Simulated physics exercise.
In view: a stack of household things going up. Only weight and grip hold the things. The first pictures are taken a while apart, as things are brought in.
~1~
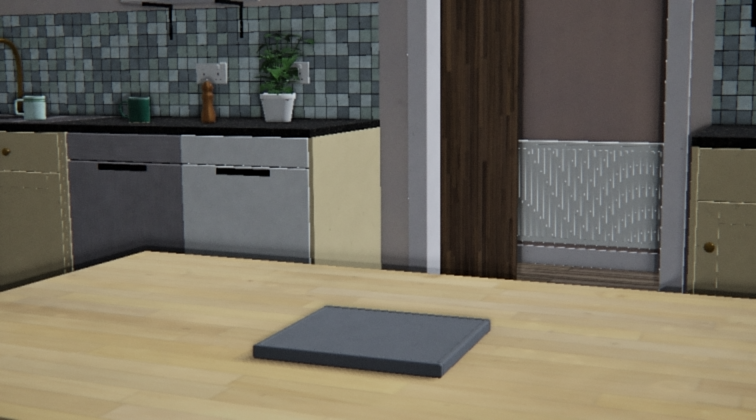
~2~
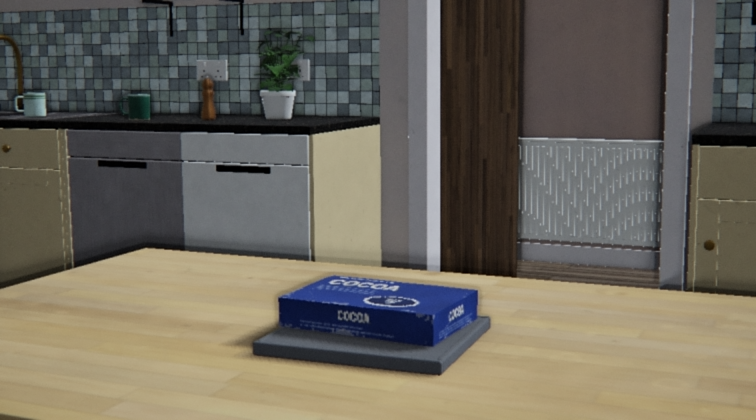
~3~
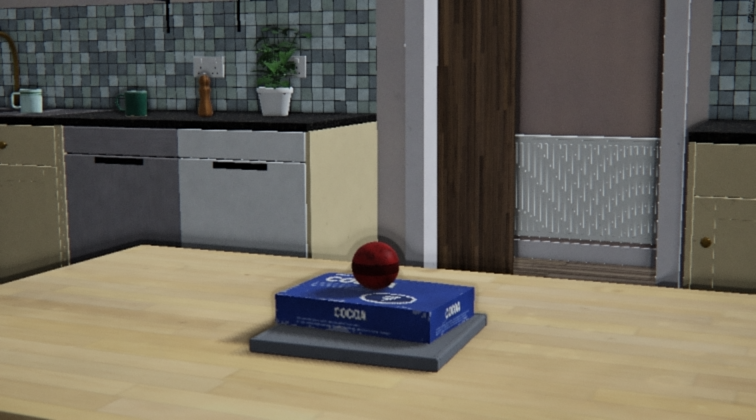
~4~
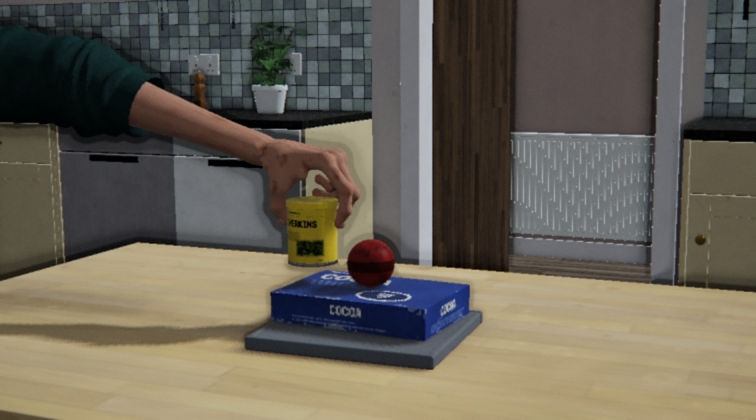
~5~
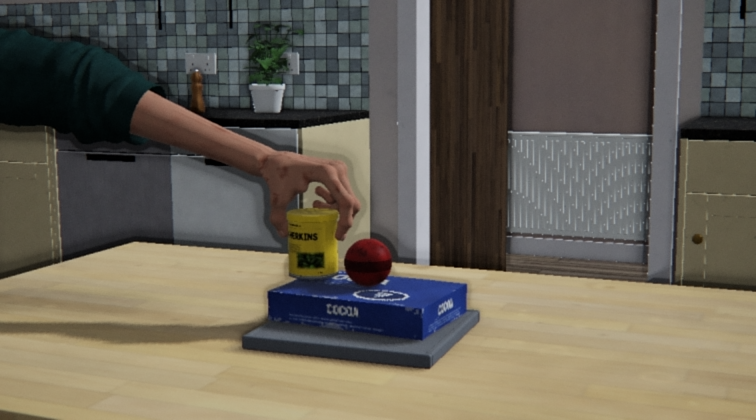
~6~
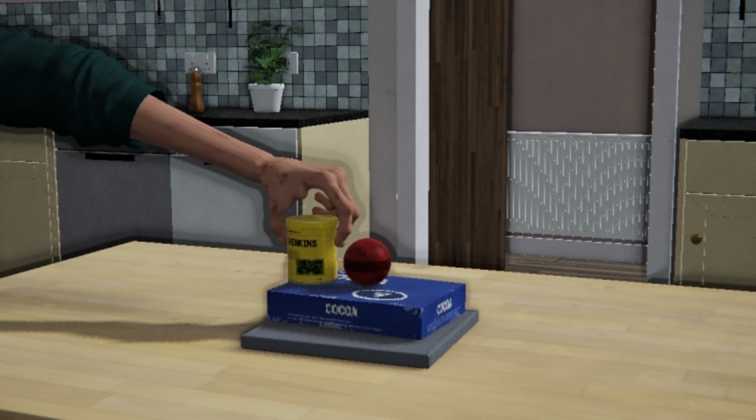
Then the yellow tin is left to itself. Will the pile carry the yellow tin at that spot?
In the end the pile holds.
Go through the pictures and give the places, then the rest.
In the first frame, the last thing is not in view yet; grey tray (377, 338).
In the second frame, the last thing is not in view yet.
In the third frame, the last thing is not in view yet; blue packet (376, 305).
The fourth frame shows on its way; yellow tin (312, 231); grey tray (369, 330).
The fifth frame shows on its way; yellow tin (313, 244); red ball (368, 262).
The sixth frame shows set down, still held; yellow tin (312, 250); blue packet (367, 301).
Then, 0.60 s later than the last frame, all is still.
Then, 1.60 s later than the last frame, yellow tin resting near (312, 250).
When it is over, all 4 as before. End places, in pixels of the last picture, yellow tin near (312, 250). The pile keeps its balance.
